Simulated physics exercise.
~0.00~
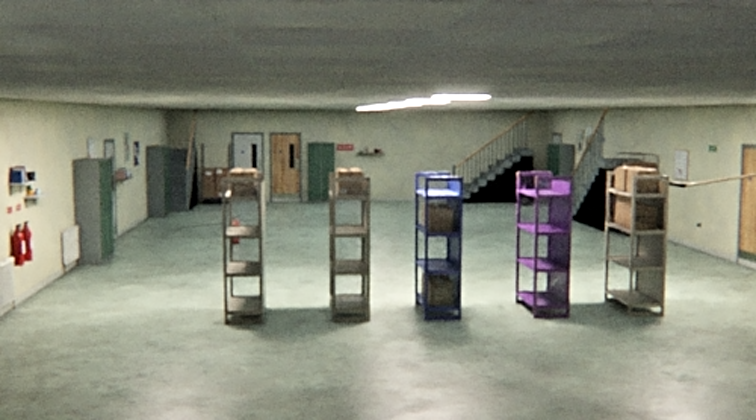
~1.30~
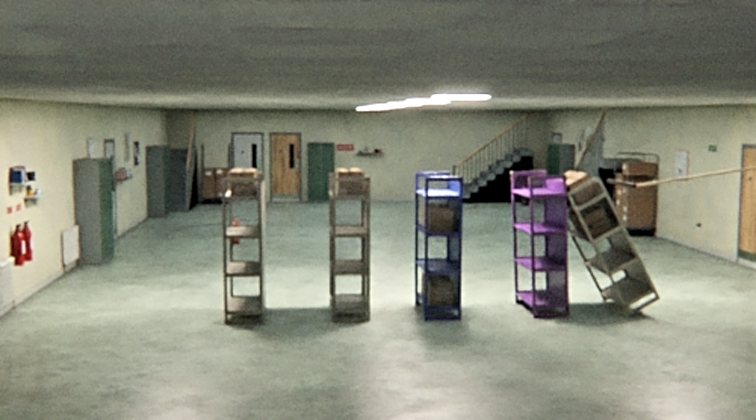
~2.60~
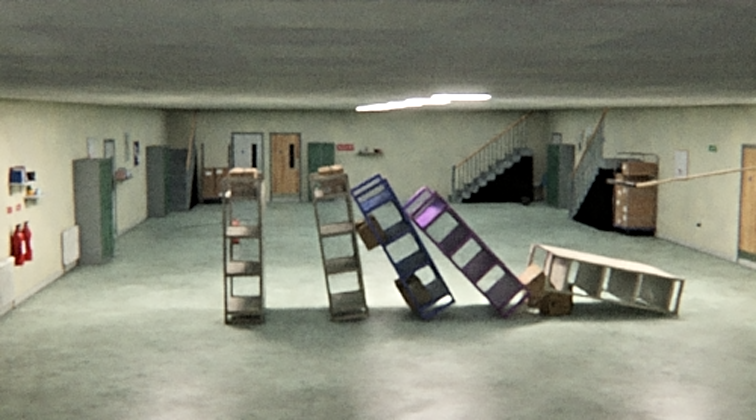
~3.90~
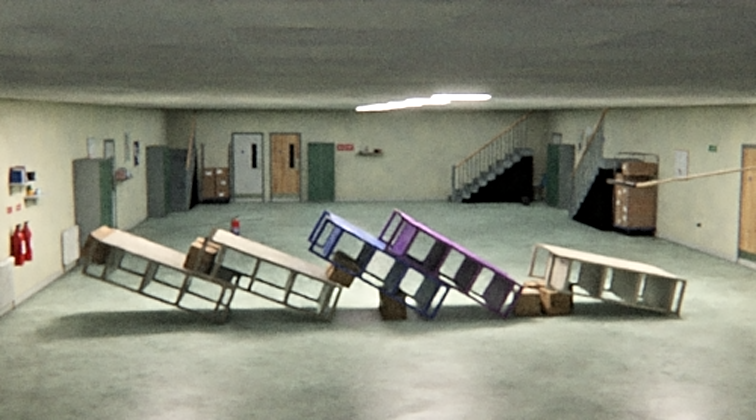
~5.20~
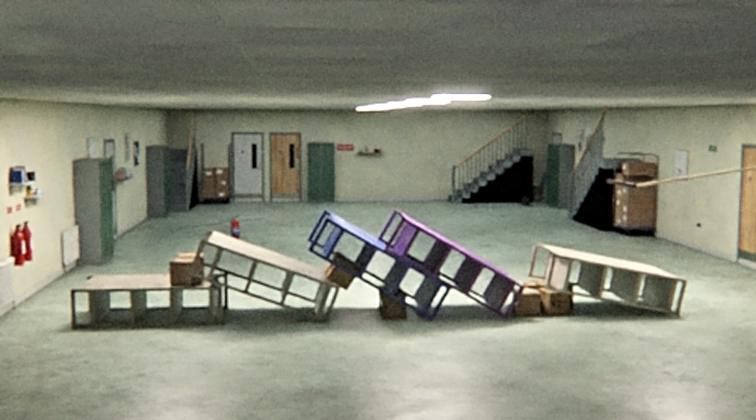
A pole pushes the rightmost rack leftward, and all five racks topple in turn, spilling boxes.
